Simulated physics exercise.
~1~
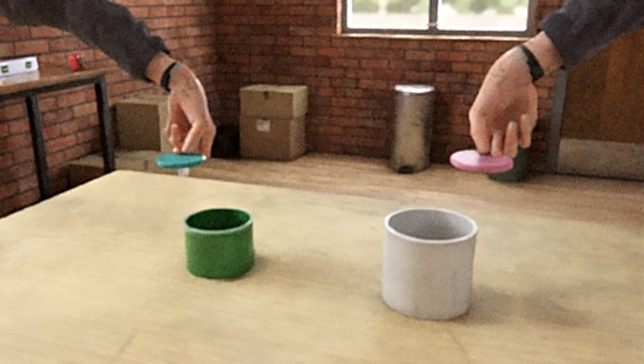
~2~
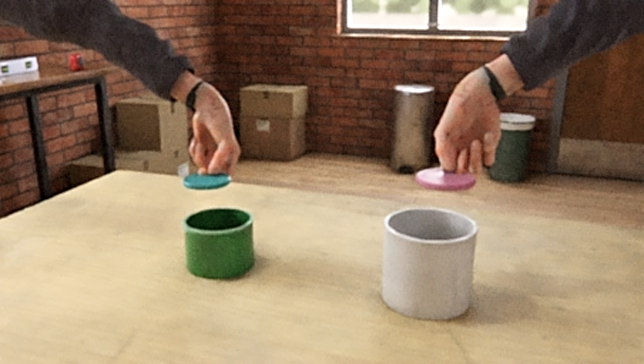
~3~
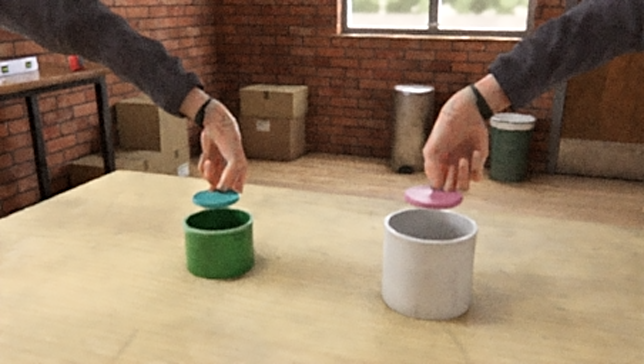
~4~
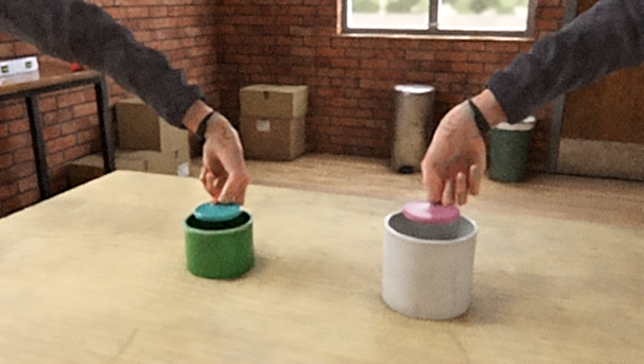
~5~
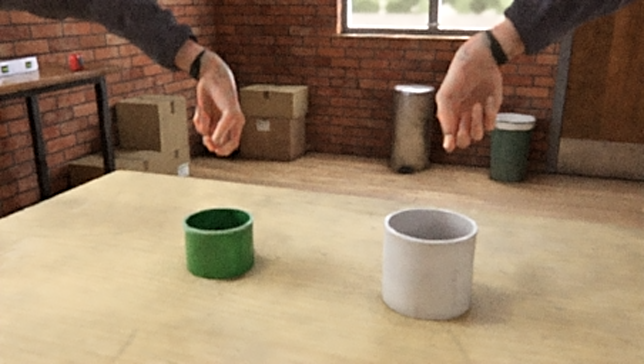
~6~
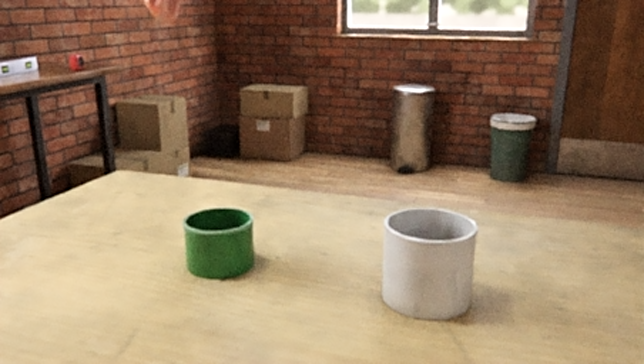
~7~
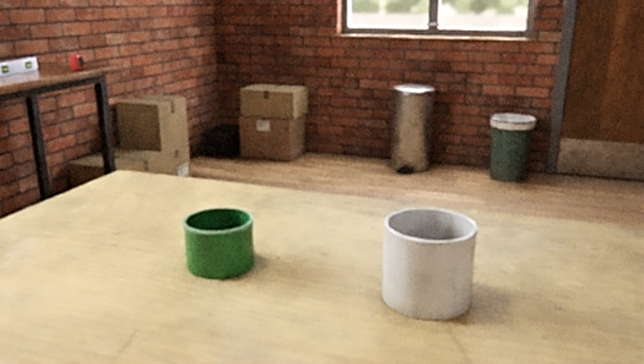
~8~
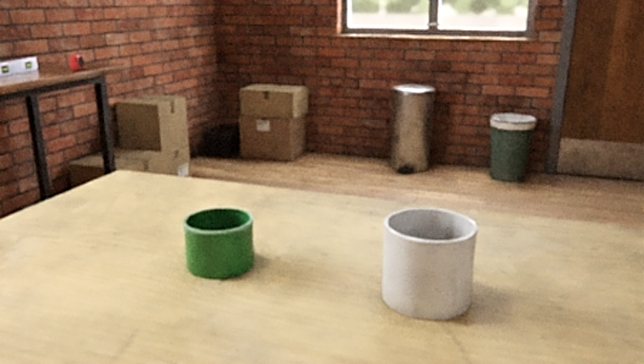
Two hands lower turquoise and pink discs and release them, and both drop inside open containers.
